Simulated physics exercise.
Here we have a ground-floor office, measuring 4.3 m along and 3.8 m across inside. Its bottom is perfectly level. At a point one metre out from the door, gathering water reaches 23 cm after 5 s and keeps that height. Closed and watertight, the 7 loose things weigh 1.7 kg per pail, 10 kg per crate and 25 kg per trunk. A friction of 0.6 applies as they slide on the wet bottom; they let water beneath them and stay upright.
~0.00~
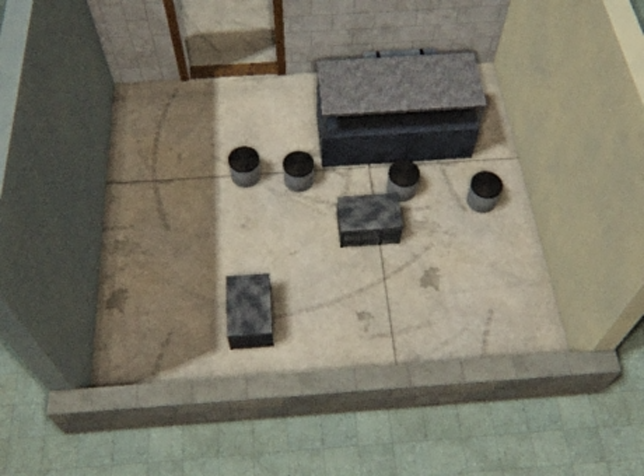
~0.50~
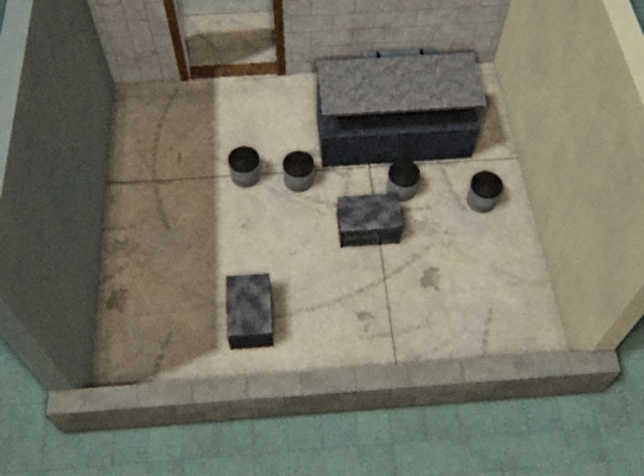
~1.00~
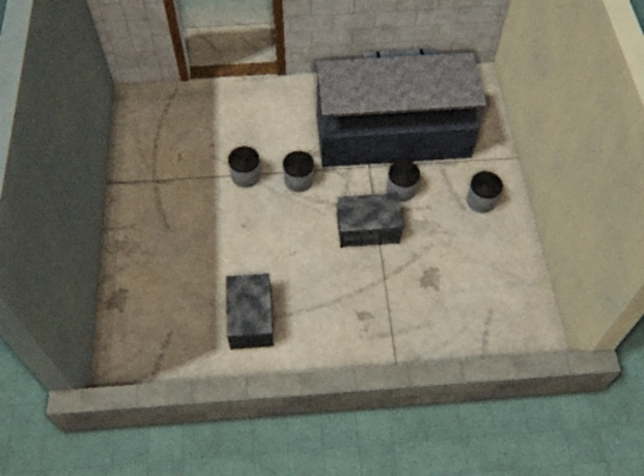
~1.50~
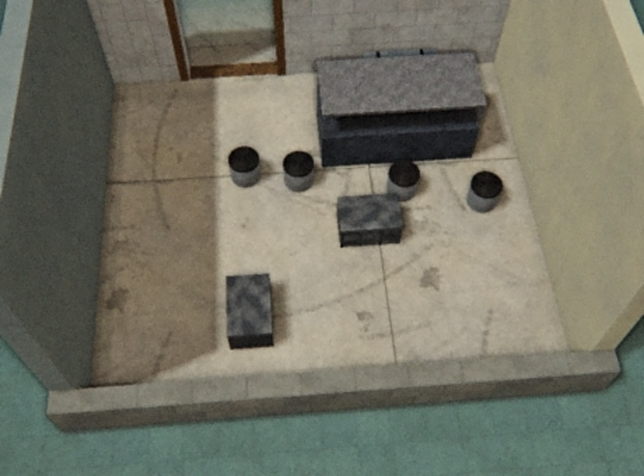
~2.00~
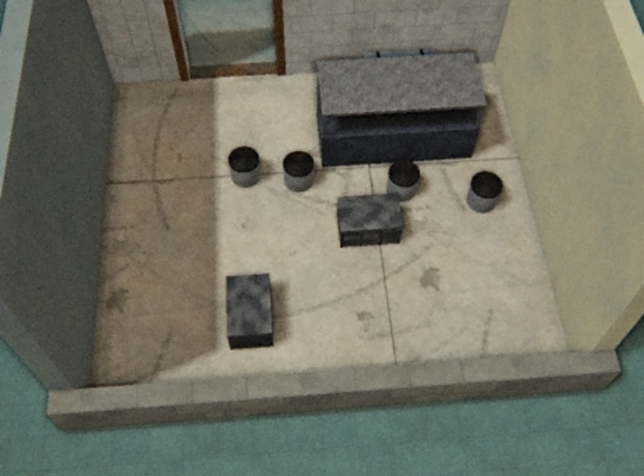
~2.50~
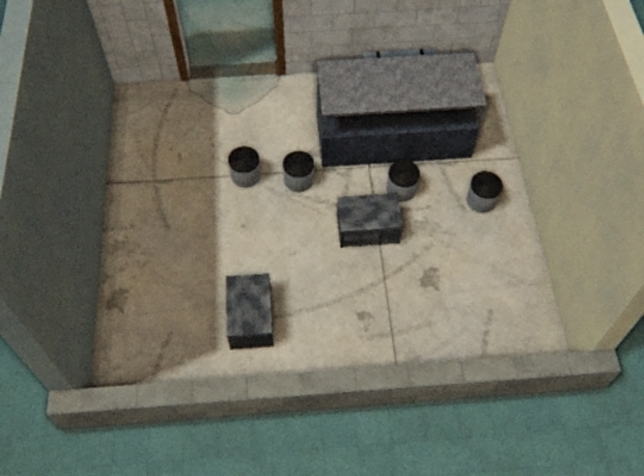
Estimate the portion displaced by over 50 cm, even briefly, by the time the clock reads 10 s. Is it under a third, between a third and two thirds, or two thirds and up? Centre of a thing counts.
My guess is it lands in the middle band.
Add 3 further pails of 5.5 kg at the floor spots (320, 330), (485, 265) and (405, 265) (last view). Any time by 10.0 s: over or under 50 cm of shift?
Sequence: Above the line / below the line / below the line.
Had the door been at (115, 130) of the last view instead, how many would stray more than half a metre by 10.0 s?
Result: 6.
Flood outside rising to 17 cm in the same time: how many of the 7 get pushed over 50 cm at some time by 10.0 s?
That would make 2 of them.
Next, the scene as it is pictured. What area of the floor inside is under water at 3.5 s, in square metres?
Flooded: Near 2.0 m2.
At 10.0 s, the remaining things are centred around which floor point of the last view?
Roughly at (400, 219).
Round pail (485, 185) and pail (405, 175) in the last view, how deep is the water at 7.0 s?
1 and 2 cm.
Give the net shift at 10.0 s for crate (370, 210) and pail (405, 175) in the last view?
First 20 cm, then 100 cm.
After 3.5 s 0 of 7 are over 50 cm from their spots; 0 afloat.
After 4.5 s 1 of 7 are over 50 cm from their spots; 1 afloat.
After 7.0 s 2 of 7 are over 50 cm from their spots; 3 afloat.
After 10.0 s 3 of 7 are over 50 cm from their spots, and 3 have been at some point; 5 afloat.
